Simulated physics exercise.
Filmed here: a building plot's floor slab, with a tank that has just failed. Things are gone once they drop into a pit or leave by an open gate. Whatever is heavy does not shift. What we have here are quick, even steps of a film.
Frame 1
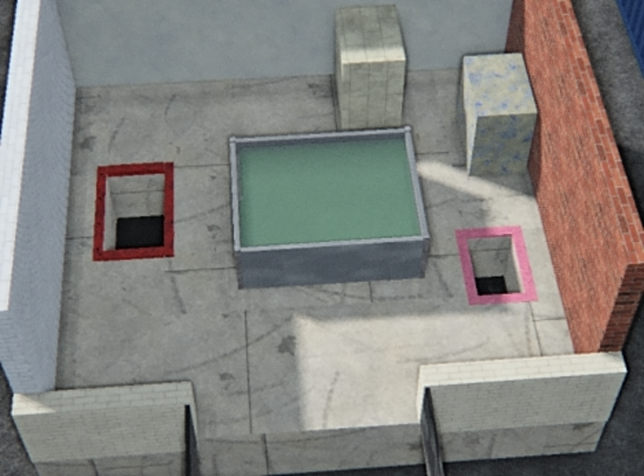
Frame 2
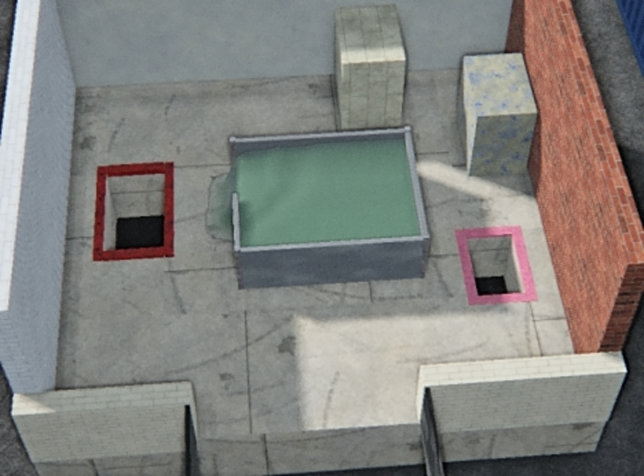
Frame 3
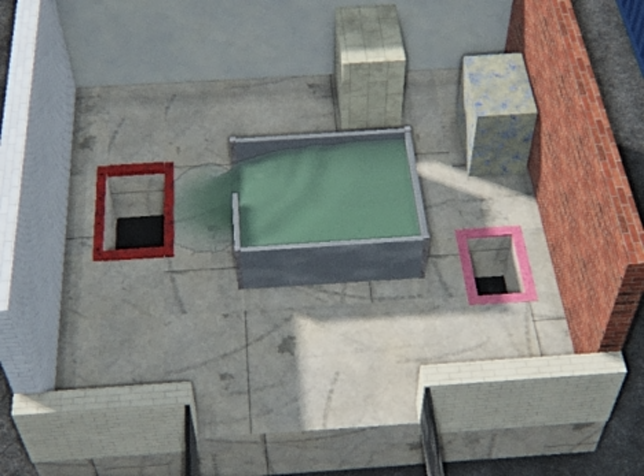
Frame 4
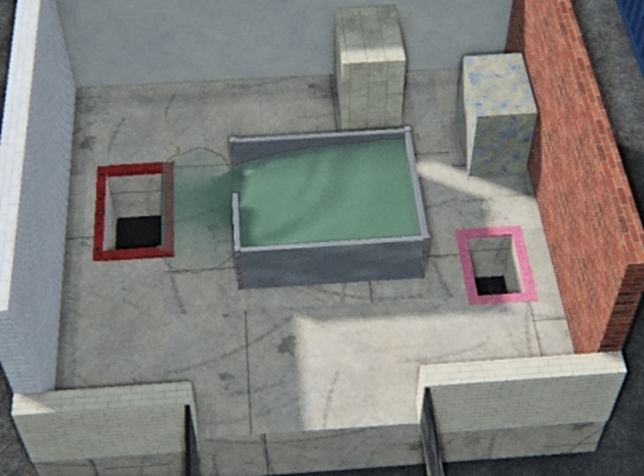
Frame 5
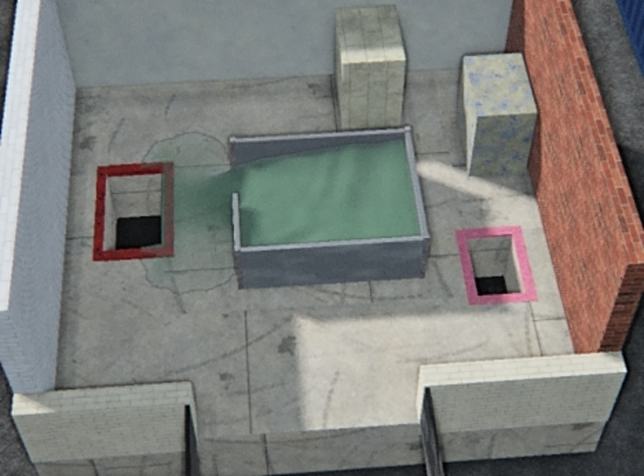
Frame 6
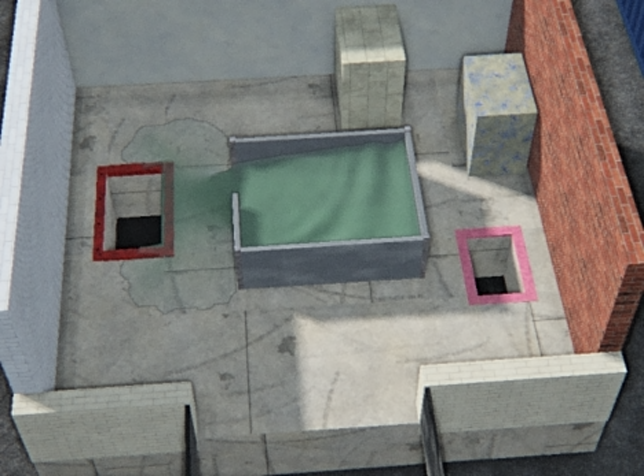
At first, a tank of green water sits still on a concrete floor between a red-framed pit and a pink-framed one. Then its left side opens and water pours out leftward, reaching the red frame, and thin sheets spread across the floor above and below that pit.
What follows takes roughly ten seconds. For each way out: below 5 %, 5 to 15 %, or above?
The gate will drain shy of five per cent; the red pit will drain in excess of fifteen per cent; the pink pit will drain shy of five per cent.
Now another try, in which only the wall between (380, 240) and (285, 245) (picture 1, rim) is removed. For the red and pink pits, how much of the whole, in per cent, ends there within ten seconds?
The red pit takes 0 per cent and the pink pit 10 per cent.
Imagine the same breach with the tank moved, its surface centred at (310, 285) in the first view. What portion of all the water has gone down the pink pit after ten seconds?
Within ten seconds roughly 4 percent of the total ends in the pink pit.
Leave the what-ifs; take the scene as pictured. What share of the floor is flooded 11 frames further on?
I reckon 20 per cent or so.
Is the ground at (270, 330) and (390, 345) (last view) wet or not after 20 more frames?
First spot spared; second spot spared.
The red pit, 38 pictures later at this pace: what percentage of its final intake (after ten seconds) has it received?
It comes to around 90 percent of the ten-second total.
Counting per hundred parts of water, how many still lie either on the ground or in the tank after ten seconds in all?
46 per cent.
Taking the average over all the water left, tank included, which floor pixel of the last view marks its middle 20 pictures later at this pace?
Centre of the water: Near (267, 216).
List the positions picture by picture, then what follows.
In the first picture, the open tank at (326, 192) is whole and still.
In the second picture, water pours out at (239, 193) and has run to (221, 235).
In the third picture, water pours out at (239, 196) and has run to (175, 234).
In the fourth picture, the front is at (175, 262), out from the gap at (239, 197).
In the fifth picture, water pours out at (239, 196) and has run to (159, 280).
In the sixth picture, water pours out at (239, 196) and has run to (151, 131).
A moment on, water covers 20 % of the floor; the gate 0 %, the red pit 14 %, the pink pit 0 %.
Next, water covers 20 % of the floor; the gate 0 %, the red pit 24 %, the pink pit 0 %.
Then, water covers 30 % of the floor; the gate 0 %, the red pit 35 %, the pink pit 0 %.
Later, water covers 45 % of the floor; the gate 0 %, the red pit 46 %, the pink pit 0 %.
In the end, water covers 75 % of the floor; the gate 2 %, the red pit 51 %, the pink pit 0 %.
